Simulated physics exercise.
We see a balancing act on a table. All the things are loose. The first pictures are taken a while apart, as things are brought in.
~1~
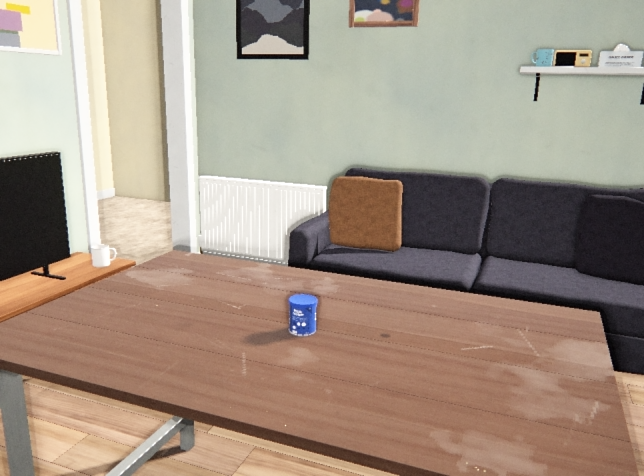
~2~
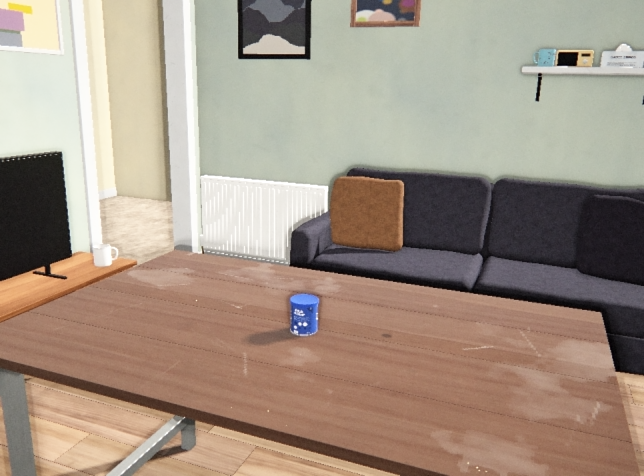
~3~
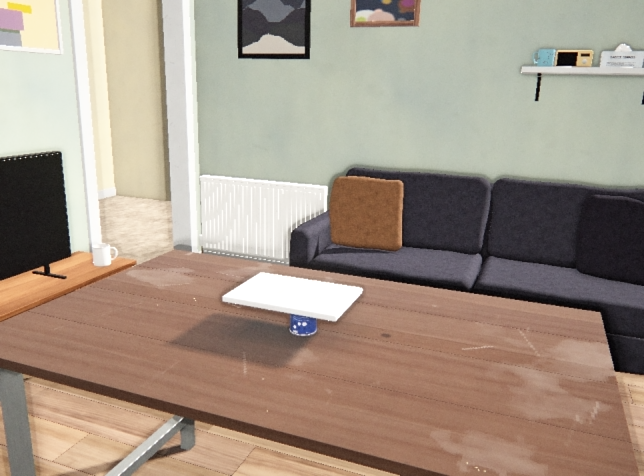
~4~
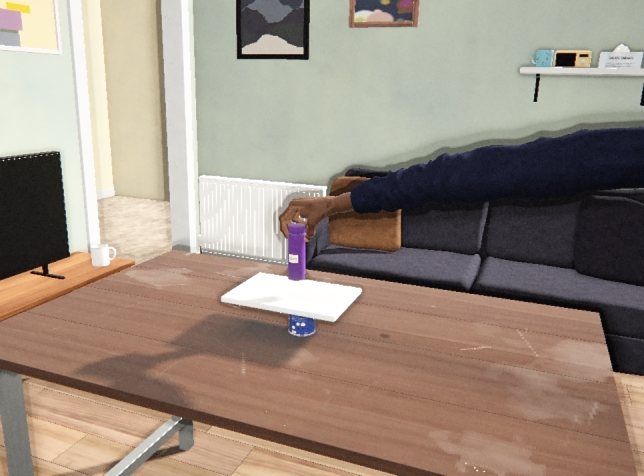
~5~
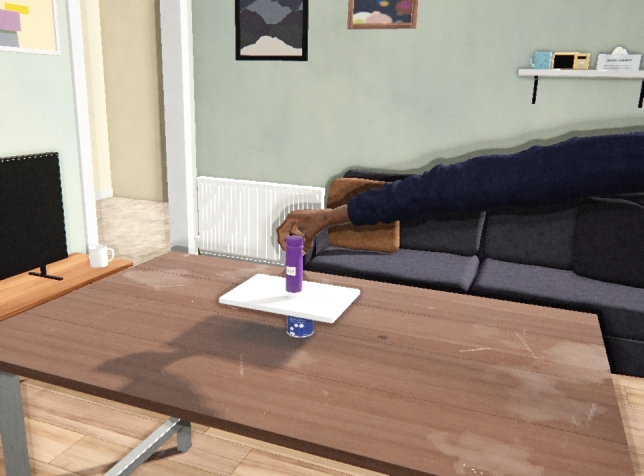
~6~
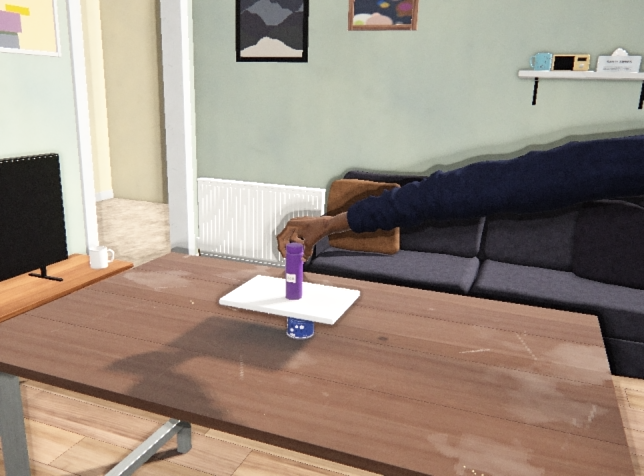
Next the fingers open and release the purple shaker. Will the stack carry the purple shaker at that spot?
Outcome: The stack keeps its balance.
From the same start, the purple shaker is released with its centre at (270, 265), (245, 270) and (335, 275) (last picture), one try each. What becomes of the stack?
First try: It gives way; second try: It loses its balance; third try: It keeps its balance.
Then, 0.20 s later than the last frame, all is still.
Then, 0.50 s later than the last frame, purple shaker resting near (294, 272).
When it is over, all 3 as before. End places, in pixels of the last picture, purple shaker near (294, 272). The stack holds.
